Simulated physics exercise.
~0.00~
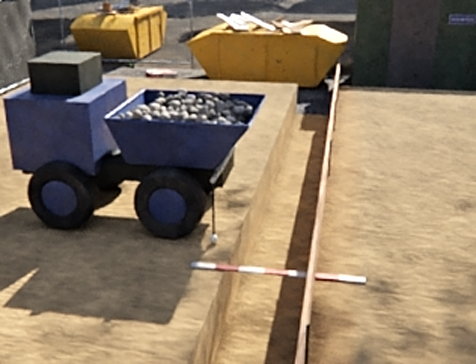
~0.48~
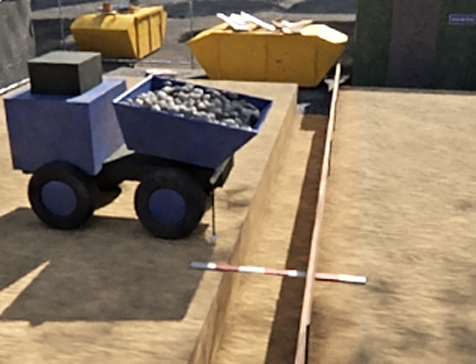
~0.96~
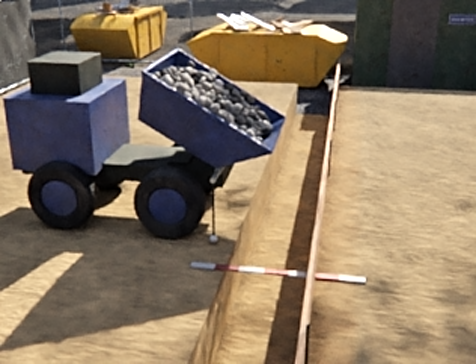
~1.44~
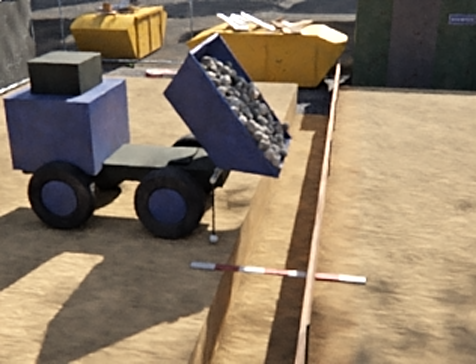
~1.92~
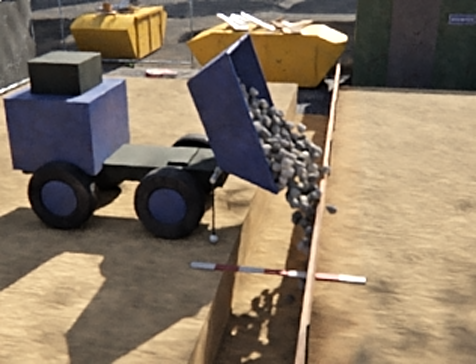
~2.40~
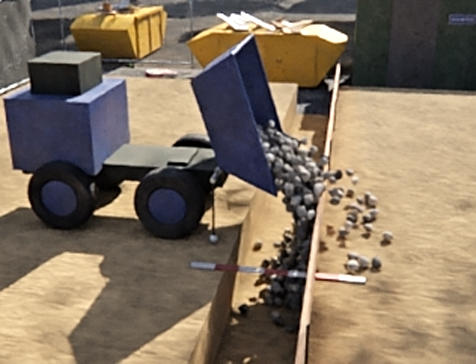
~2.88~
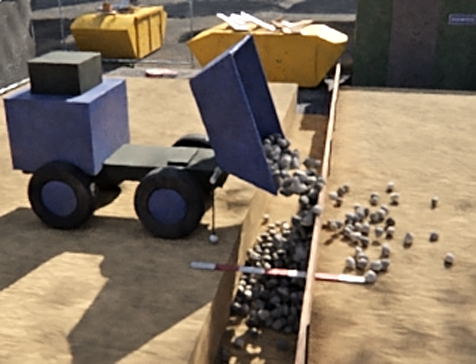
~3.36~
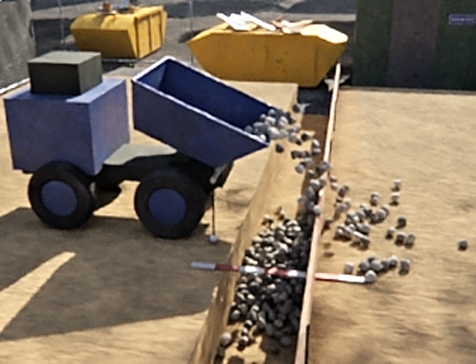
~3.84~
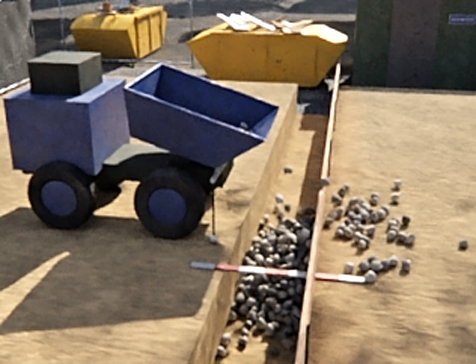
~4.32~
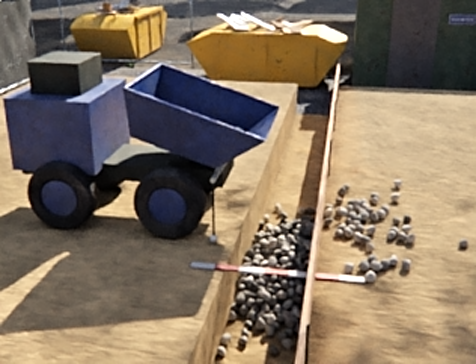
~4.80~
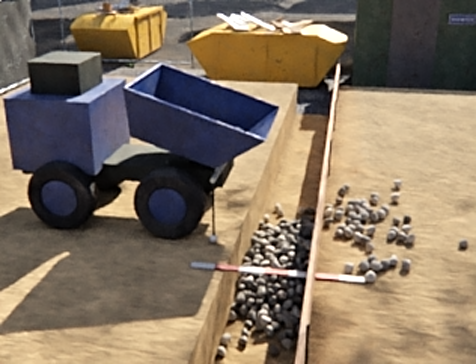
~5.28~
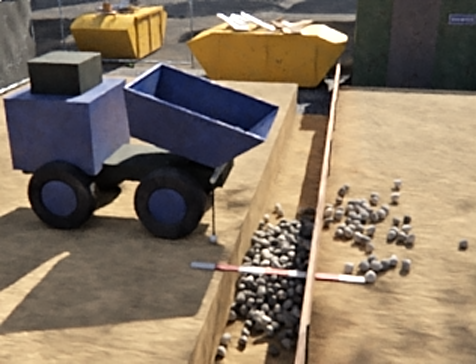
Blue dumper skip tipping grey cobbles into a trench, some scattering beyond the plank, then lowering partway and stopping, still tilted.
